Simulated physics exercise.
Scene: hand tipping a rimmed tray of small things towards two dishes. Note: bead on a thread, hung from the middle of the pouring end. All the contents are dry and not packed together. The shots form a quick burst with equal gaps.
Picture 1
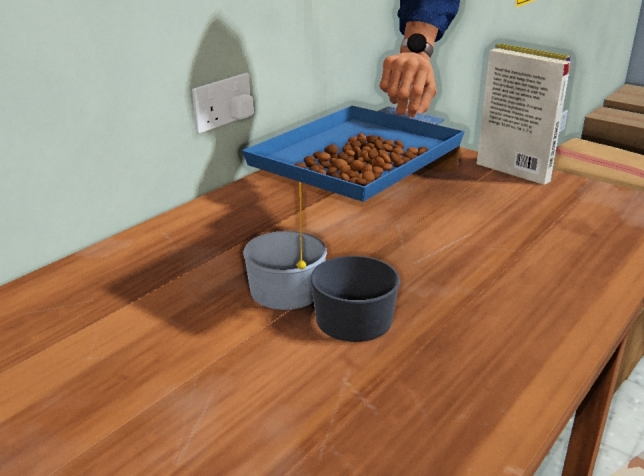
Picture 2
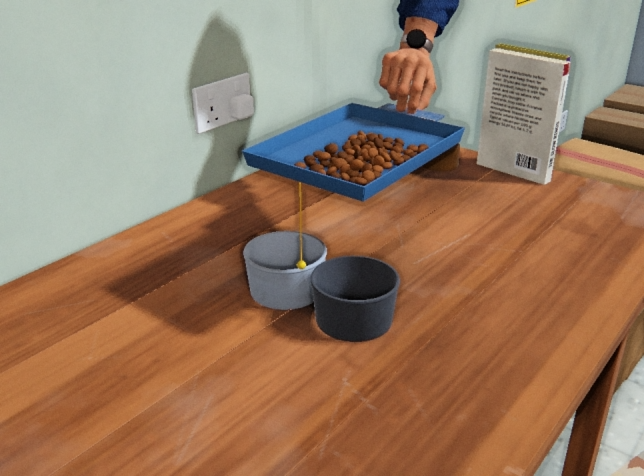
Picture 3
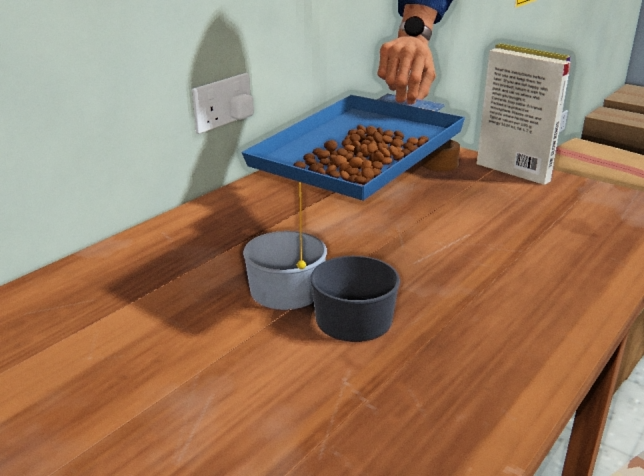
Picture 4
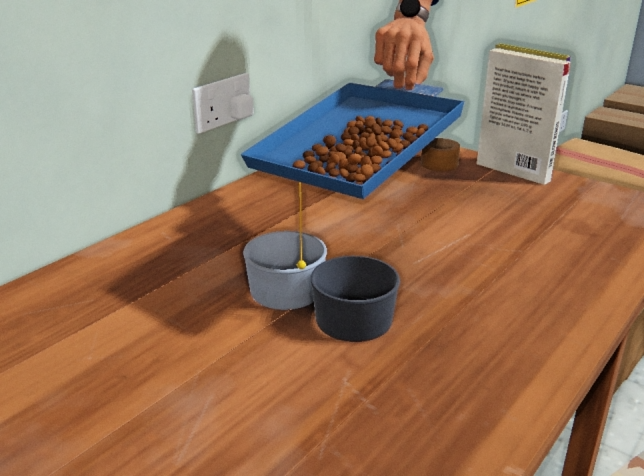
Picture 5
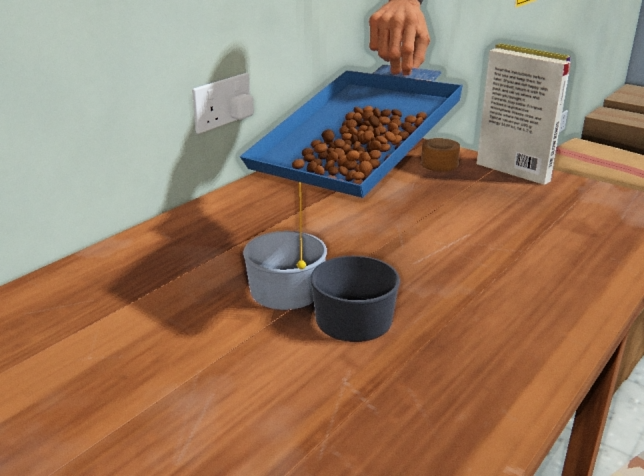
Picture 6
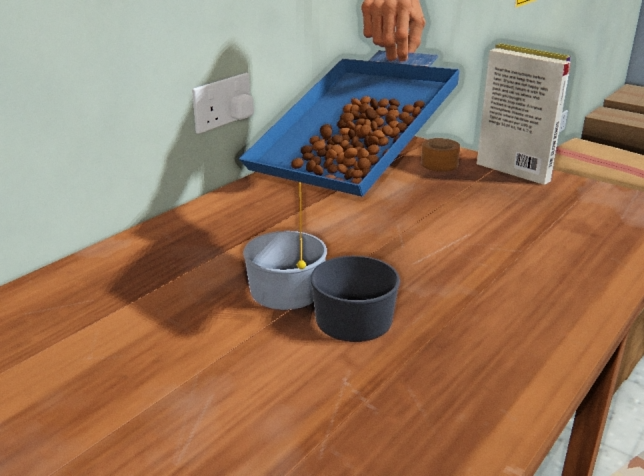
A blue rimmed tray of brown kibble is held by a hand with a dark watch above a wooden table, seen from slightly above against a pale green wall. Below are a light grey dish at left and a dark one at right, a yellow bead on a thread, a socket and an upright book behind. The hand raises and tilts the tray's far end, its near-left corner lowest, while the camera stays still.
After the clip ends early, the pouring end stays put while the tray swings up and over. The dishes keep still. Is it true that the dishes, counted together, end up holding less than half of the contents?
Looks like the dishes end up with a minority of it in the end.
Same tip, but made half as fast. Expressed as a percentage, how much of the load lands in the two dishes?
Estimate: Some 0 %.
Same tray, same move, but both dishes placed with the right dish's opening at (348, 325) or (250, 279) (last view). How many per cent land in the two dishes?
Respectively 60 percent and 70 percent.
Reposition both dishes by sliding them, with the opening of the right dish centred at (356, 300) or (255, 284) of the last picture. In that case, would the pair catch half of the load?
Result, first setup: The minor share; second setup: The bulk.
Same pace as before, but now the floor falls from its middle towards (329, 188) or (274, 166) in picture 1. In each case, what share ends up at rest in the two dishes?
Near 10 % and 30 %.
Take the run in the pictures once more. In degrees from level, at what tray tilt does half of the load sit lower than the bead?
The tilt is near 100° by then.
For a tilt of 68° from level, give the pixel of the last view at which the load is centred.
Around (298, 159).
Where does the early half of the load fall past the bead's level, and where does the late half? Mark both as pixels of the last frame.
The opening part goes through (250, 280); what follows goes through (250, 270).
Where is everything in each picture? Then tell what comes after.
The first frame shows corners of the pouring end at (247, 150) and (364, 185), level; middle of the load at (367, 158), bits of dog kibble; left dish at (259, 283); right dish at (329, 313); bead on its thread at (301, 265).
The second frame shows corners of the pouring end at (247, 150) and (363, 185), level; middle of the load at (367, 156).
The third frame shows corners of the pouring end at (246, 152) and (363, 184), tipped barely, lowest at the left corner; middle of the load at (367, 152).
The fourth frame shows corners of the pouring end at (245, 153) and (361, 184), tipped a little, lowest at the left corner; middle of the load at (366, 145).
The fifth frame shows corners of the pouring end at (244, 155) and (360, 183), tipped clearly, lowest at the left corner; middle of the load at (364, 139).
The sixth frame shows corners of the pouring end at (244, 157) and (358, 182), tipped clearly, lowest at the left corner; middle of the load at (362, 133); left dish at (259, 283); right dish at (329, 313).
Soon, tray tipped steeply; nearly all on the tray; a small part in the air.
A while on, tray tipped past a quarter turn; a small part on the tray; about two thirds outside both; about a quarter in the air.
Towards the end, tray tipped past a quarter turn; a stray few in the left dish; nearly all outside both.
Finally, tray tipped past a quarter turn; none in the right dish; a stray few in the left dish; nearly all outside both.
